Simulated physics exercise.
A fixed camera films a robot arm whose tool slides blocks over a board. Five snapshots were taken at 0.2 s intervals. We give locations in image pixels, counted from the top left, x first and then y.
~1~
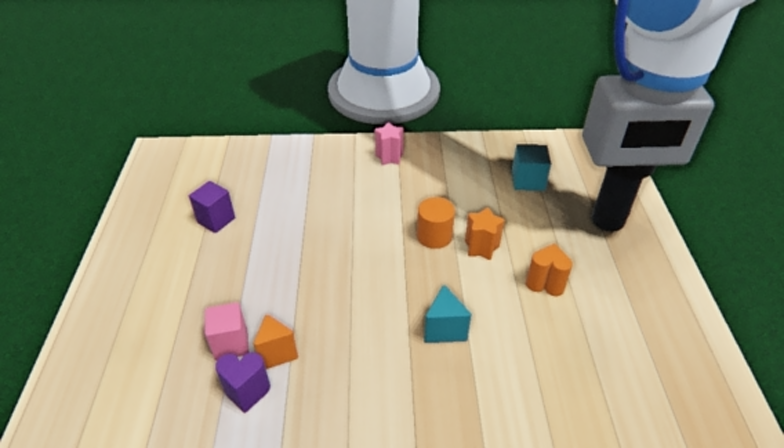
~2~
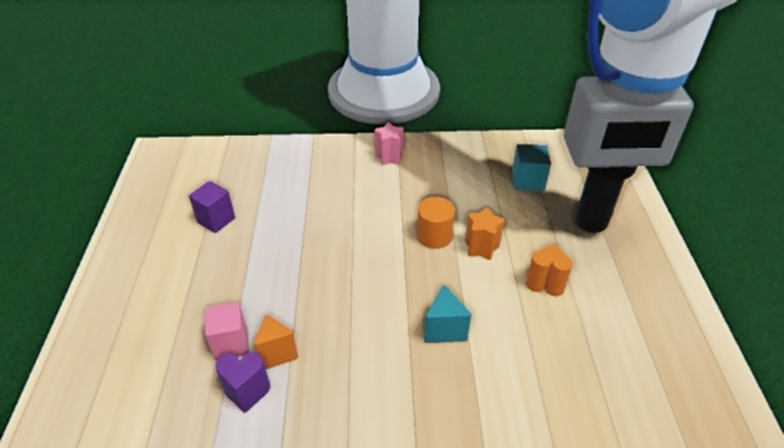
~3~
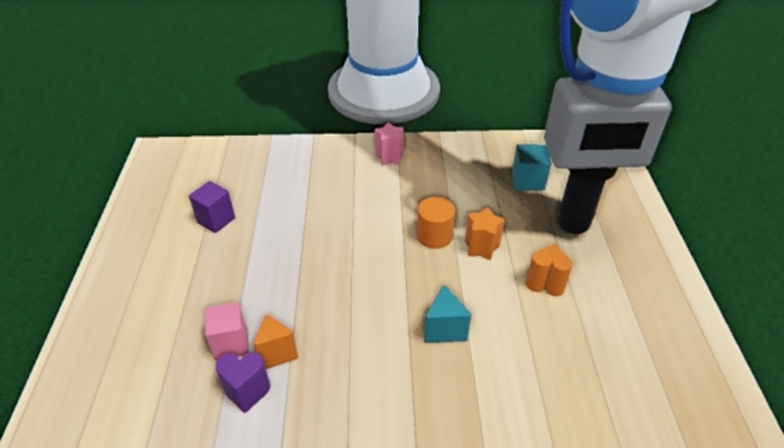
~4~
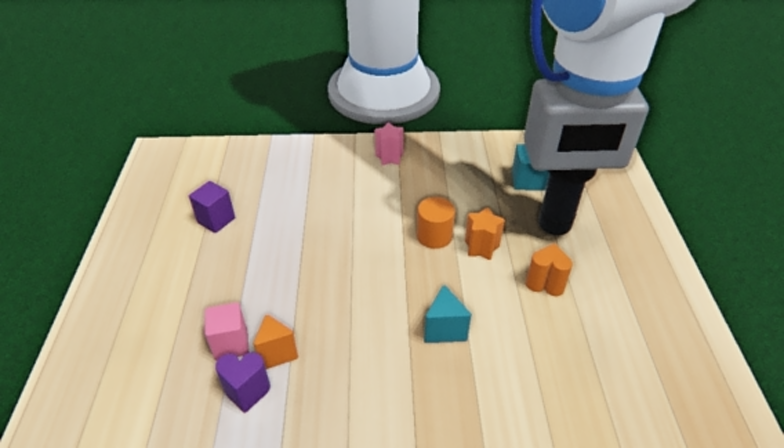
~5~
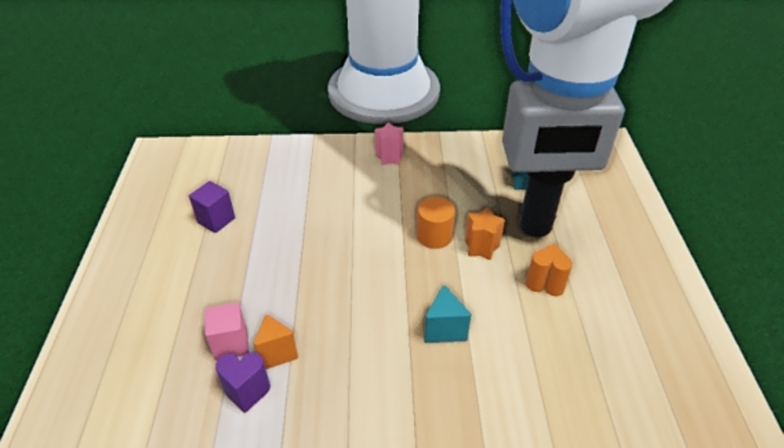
A robotic arm sliding its black tool slowly left above a wooden table toward an orange star-shaped block, touching none of the scattered blocks.
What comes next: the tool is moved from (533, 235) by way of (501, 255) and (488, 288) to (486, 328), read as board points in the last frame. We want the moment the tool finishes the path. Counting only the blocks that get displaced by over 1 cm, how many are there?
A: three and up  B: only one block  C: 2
Choice B: Only one block.
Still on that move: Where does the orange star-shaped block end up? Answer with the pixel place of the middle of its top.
The orange star-shaped block ends near (467, 227).
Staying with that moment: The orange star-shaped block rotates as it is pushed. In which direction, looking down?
I'd predict that, seen from above, the orange star-shaped block rotates clockwise.
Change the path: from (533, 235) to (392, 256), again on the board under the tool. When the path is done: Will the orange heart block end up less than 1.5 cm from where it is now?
Yes
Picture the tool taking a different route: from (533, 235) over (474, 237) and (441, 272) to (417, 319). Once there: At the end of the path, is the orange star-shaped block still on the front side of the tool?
Final answer: Yes.
The first path, step by step. One third of the way, tool (503, 247); orange star-shaped block (470, 224), turned 35° clockwise.
Two thirds of the way, tool (490, 281); orange star-shaped block (467, 227), turned 65° clockwise.
At the end, tool (488, 320); turquoise triangular block unmoved; orange star-shaped block (467, 227), turned 65° clockwise.
